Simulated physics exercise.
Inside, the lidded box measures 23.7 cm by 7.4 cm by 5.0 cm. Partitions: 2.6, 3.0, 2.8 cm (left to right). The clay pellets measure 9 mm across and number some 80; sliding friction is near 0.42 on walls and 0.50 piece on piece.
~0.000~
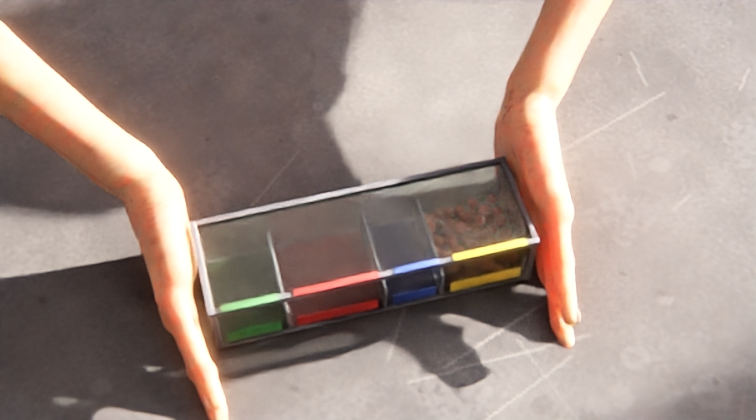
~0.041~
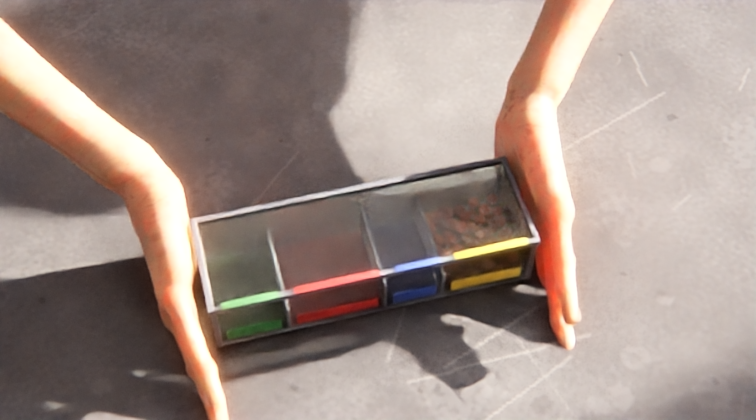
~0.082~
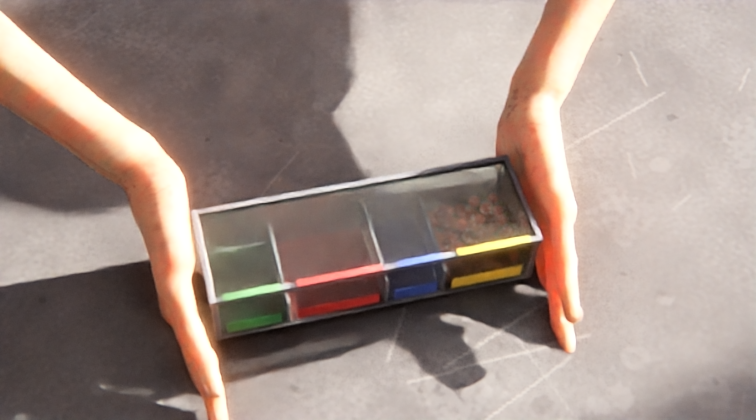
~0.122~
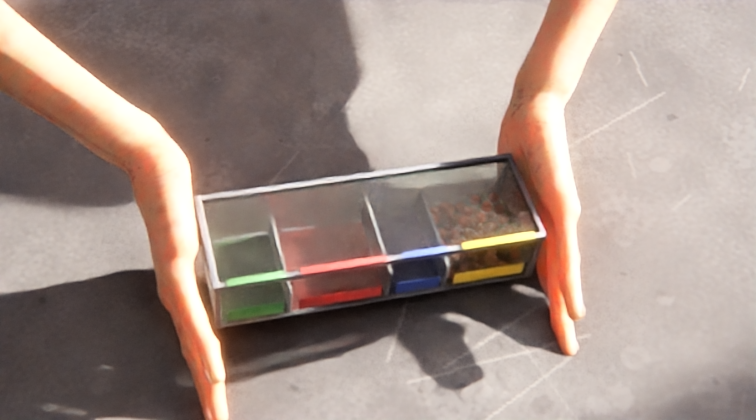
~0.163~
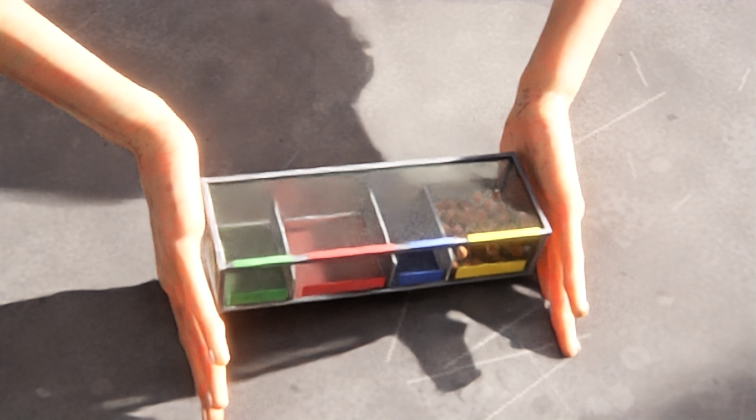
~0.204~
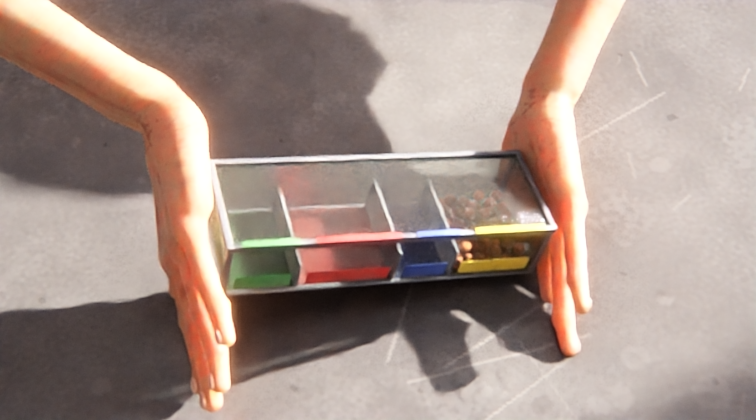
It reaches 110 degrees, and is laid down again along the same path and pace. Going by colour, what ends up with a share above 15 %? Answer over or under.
Red under, blue under, green under, yellow over.
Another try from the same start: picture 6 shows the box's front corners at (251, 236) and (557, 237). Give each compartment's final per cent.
Red 0, blue 0, green 0, yellow 100.
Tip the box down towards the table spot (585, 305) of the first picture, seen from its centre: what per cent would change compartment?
Some 0 per cent.
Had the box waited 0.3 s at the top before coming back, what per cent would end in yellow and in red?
In that case yellow 100; red 0.
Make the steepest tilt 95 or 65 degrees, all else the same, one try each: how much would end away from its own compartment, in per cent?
Some 0 and 0 per cent.
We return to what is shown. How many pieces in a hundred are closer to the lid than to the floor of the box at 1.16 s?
Some 60 per cent.
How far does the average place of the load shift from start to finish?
Some 1.5 cm.
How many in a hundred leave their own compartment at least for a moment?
About 0 per cent.
Then, at 1.16 s, tilt 110 degrees; yellow 100 %.
After 1.79 s, tilt 50 degrees; yellow 100 %.
After 2.47 s, tilt 0 degrees; yellow 100 %.
At rest (3.3 s), red 0 %, blue 0 %, green 0 %, yellow 100 %.
